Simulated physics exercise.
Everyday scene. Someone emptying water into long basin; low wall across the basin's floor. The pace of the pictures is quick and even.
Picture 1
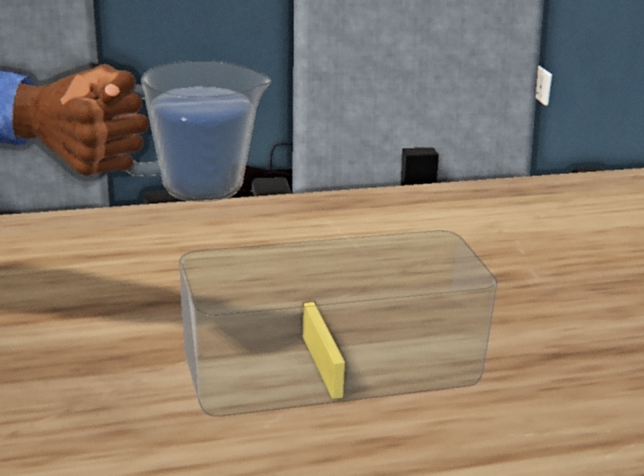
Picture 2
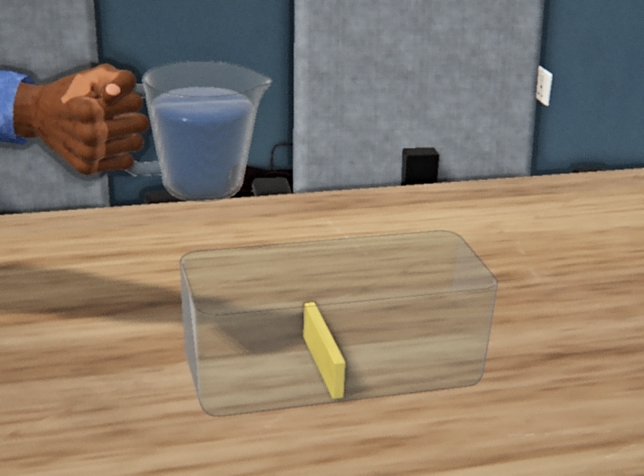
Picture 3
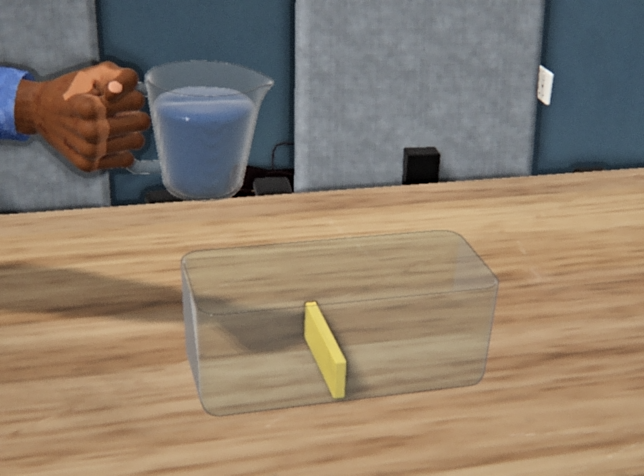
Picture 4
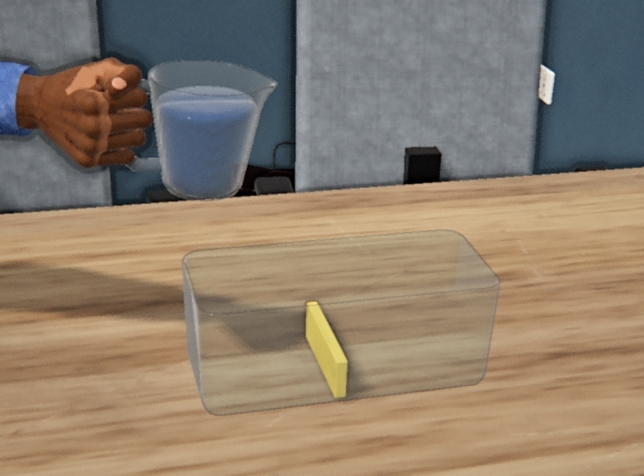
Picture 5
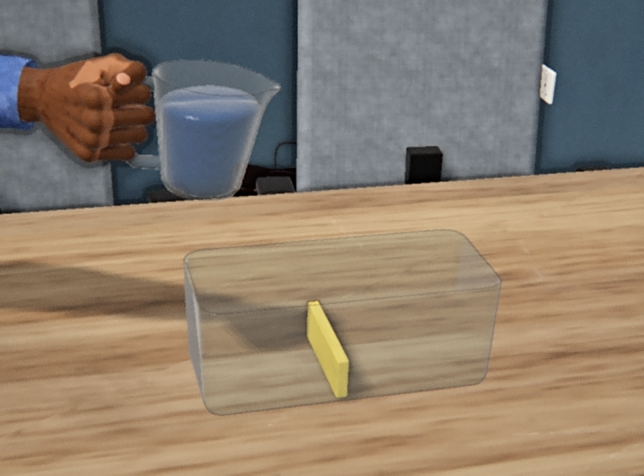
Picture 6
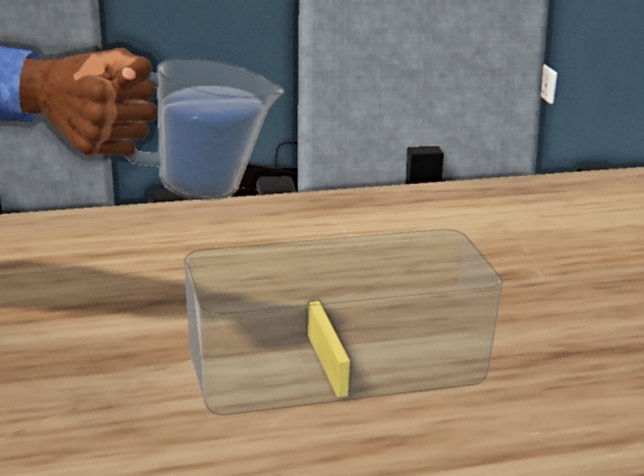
In the video, a hand holds a clear jug of blue liquid above and to the left of a transparent basin with a low yellow wall across its floor, then gradually tilts the jug slightly to the right.
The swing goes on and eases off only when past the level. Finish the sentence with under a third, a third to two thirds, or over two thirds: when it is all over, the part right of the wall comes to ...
When it is all over, the part right of the wall comes to over two thirds.
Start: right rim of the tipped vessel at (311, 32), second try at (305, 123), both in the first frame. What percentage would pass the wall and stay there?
Roughly 95 per cent, then roughly 95 per cent.
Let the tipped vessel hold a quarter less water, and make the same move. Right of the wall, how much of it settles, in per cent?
70 per cent.
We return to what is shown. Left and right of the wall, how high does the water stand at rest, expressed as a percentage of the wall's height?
Roughly 10 left of the wall, roughly 40 right of it.
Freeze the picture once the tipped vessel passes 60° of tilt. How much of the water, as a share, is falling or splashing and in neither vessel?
Near 15 parts in a hundred.
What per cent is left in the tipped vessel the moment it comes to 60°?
Around 85 in a hundred.
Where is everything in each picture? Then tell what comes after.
The first picture shows tilt 0°; pouring edge (270, 78); surface from (150, 103) to (250, 98); the long basin's rim runs from (188, 285) to (477, 259); the wall's top is at (323, 333).
The second picture shows tilt 0°; pouring edge (271, 78); surface from (151, 103) to (252, 98).
The third picture shows tilt 2°; pouring edge (273, 79); surface from (153, 102) to (253, 99).
The fourth picture shows tilt 4°; pouring edge (276, 81); surface from (155, 103) to (255, 98).
The fifth picture shows tilt 7°; pouring edge (280, 84); surface from (159, 102) to (259, 98).
The sixth picture shows tilt 10°; pouring edge (283, 88); surface from (161, 102) to (263, 98).
A moment on, the tilt is 60° and 83 per cent is still to pour, 0 is left of the wall and 1 right of it.
Next, the tilt is 92° and 27 per cent is still to pour, 4 is left of the wall and 46 right of it.
Then the tilt is 99° and 1 per cent is still to pour, 19 is left of the wall and 77 right of it.
Later the tilt is 99° and 0 per cent is still to pour, 22 is left of the wall and 77 right of it.
At rest 22 per cent lies left of the wall, 77 right of it and 1 outside.
